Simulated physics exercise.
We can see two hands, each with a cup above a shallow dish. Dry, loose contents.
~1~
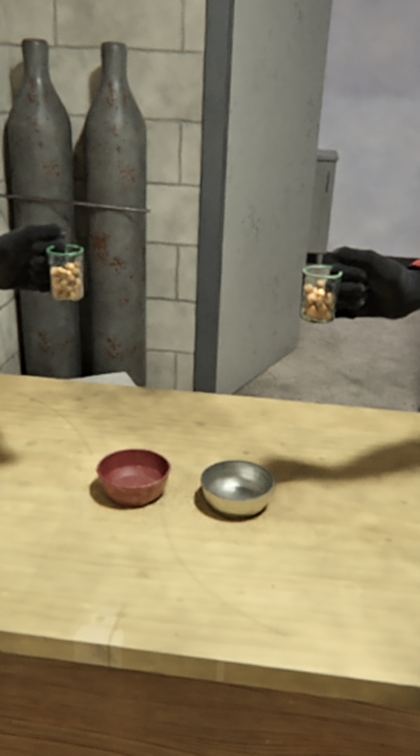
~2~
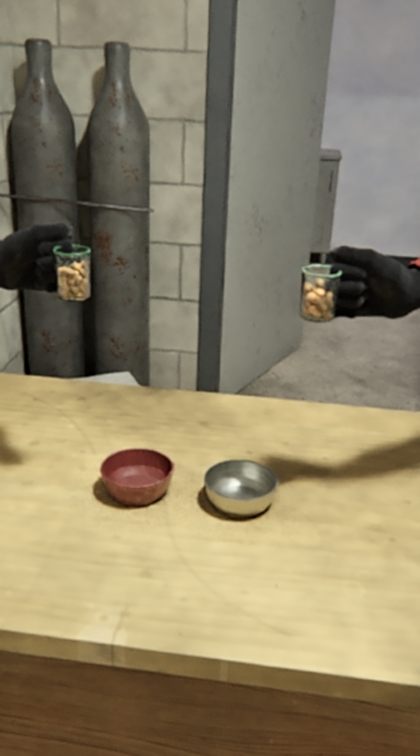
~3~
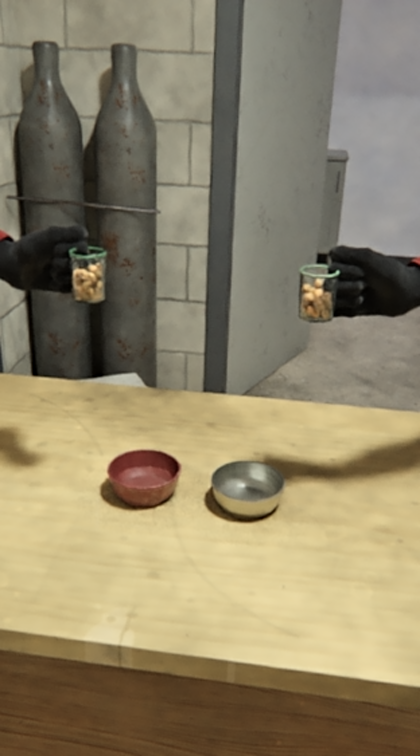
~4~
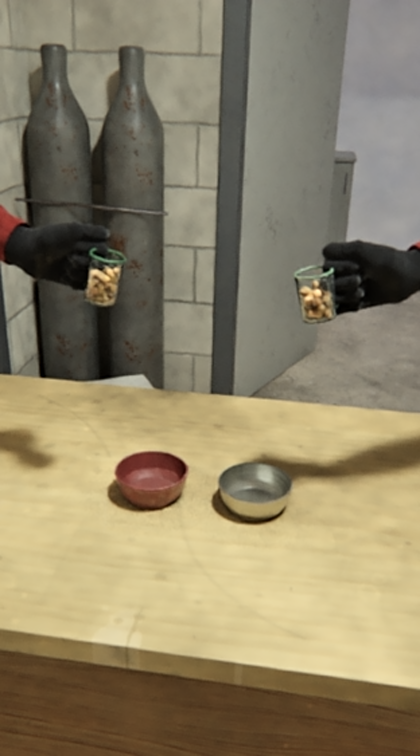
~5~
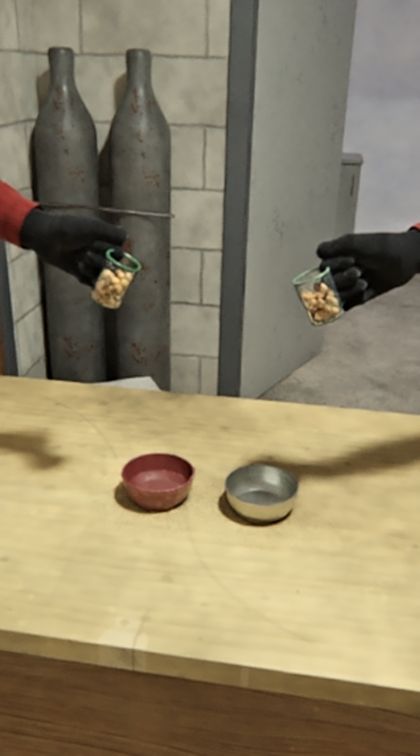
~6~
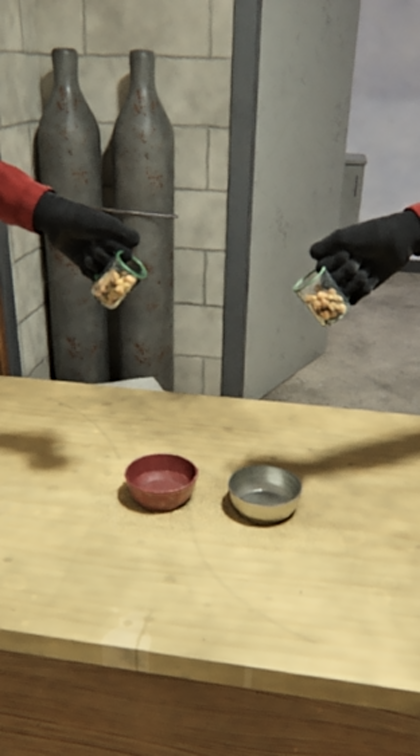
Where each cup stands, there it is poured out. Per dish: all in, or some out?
In order: Left dish: I think some will fall out of it, right dish: I think some will fall out of it.
Then, 0.37 s after the last picture, left, all still in the cup; right, all still in the cup.
Then, 0.76 s after the last picture, left, nearly all still in the cup, a small part in the air; right, nearly all still in the cup, a stray few in the air.
Then, 1.23 s after the last picture, left, about a third in the dish, a small part outside the dish, about half in the air; right, about a third in the dish, a small part outside the dish, about two thirds in the air.
By the end, left, about two thirds in the dish, about a third outside the dish; right, about half in the dish, about half outside the dish.
